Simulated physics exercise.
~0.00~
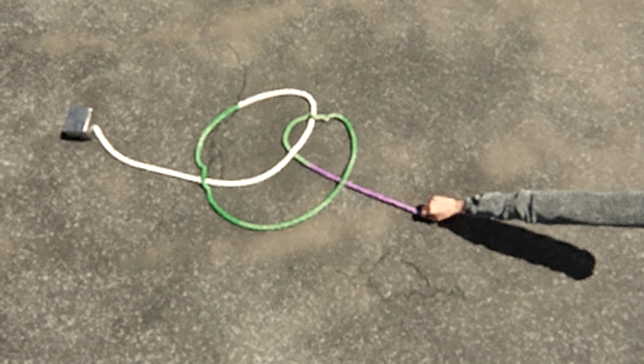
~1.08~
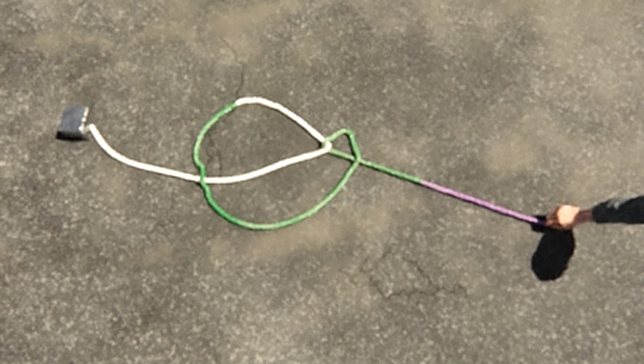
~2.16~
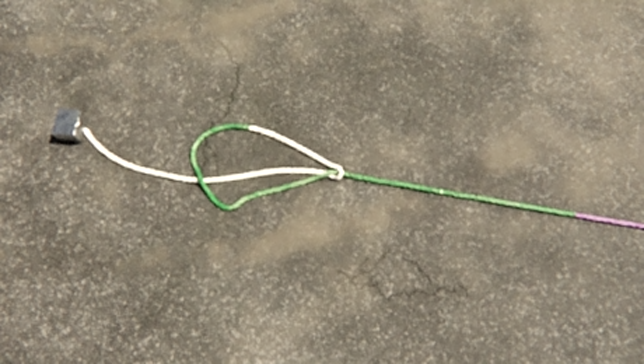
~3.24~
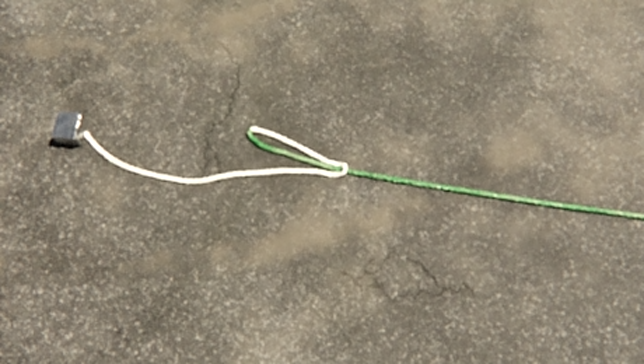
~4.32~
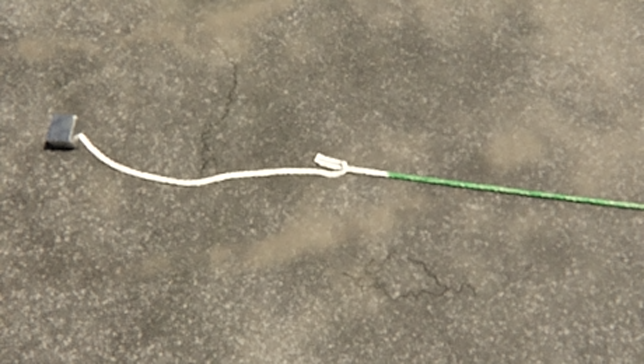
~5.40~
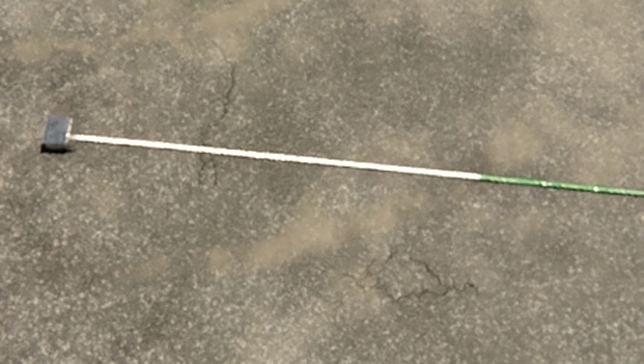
A hand pulls the looped rope rightward until its loops shrink and it straightens out.
